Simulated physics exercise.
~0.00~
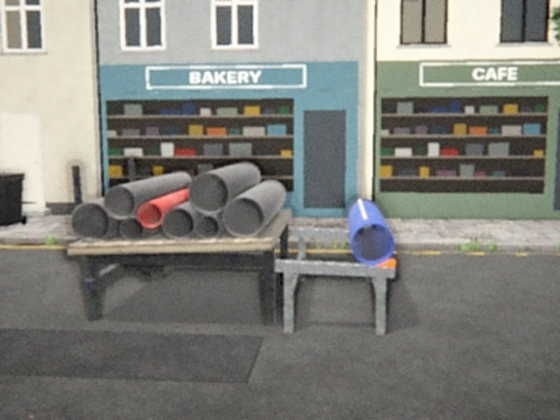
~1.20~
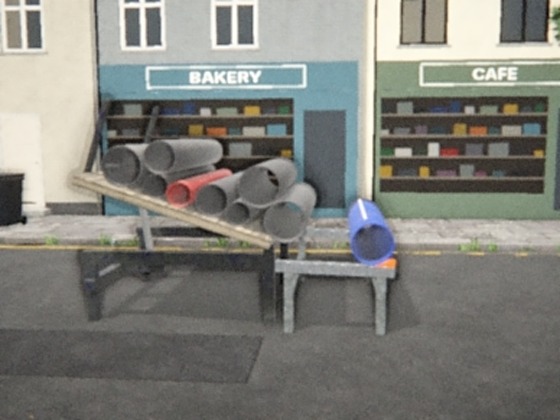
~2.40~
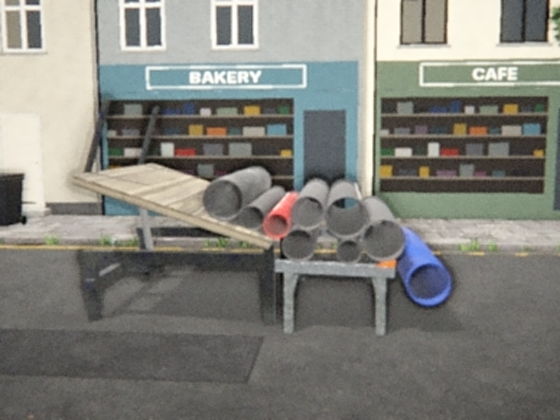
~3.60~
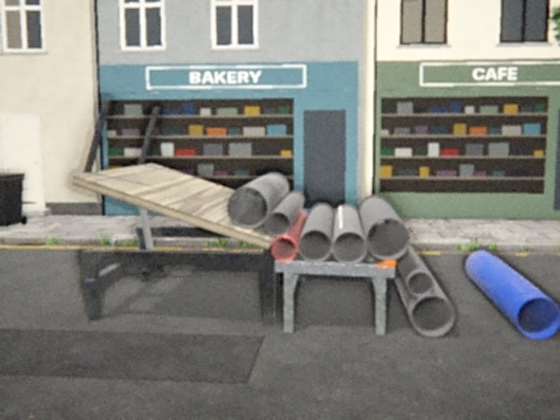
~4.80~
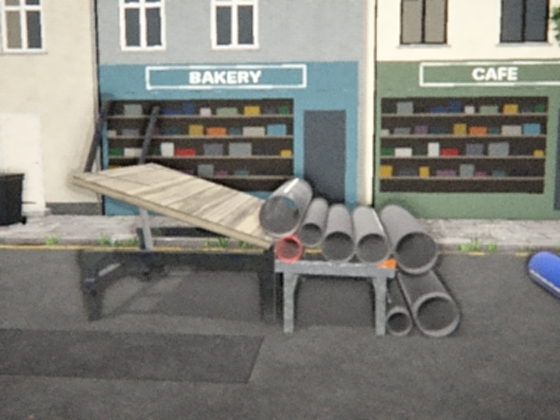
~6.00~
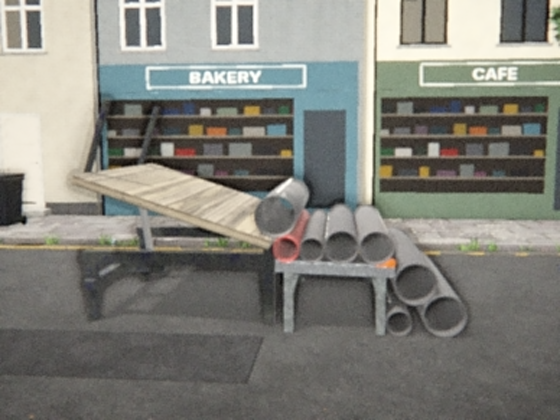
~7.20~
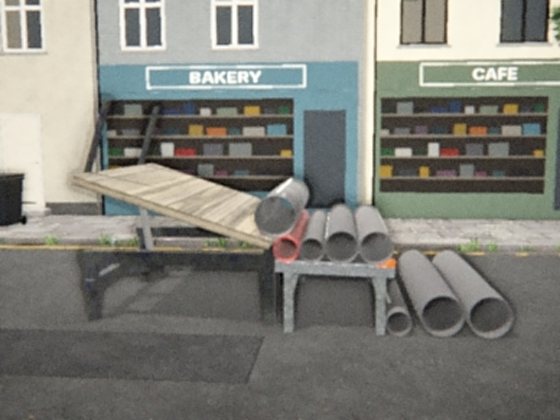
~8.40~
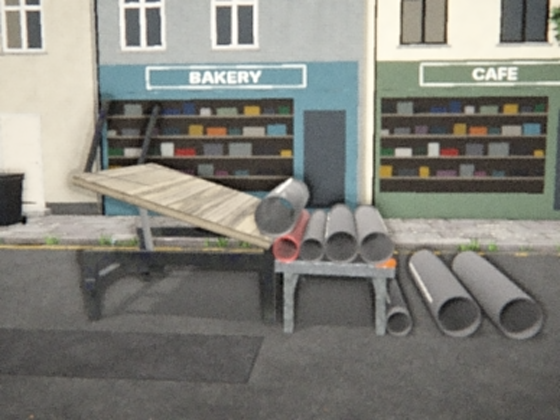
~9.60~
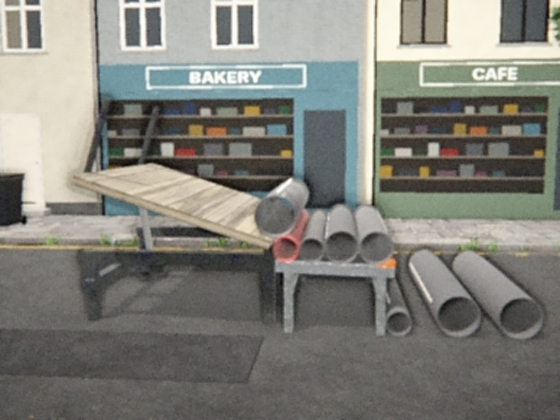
On a street outside a bakery and a cafe, a wooden deck tilted right and its grey pipes and a red one rolled onto a lower rack, knocking a blue pipe away out of view; three grey pipes landed on the road, while the red stayed up.
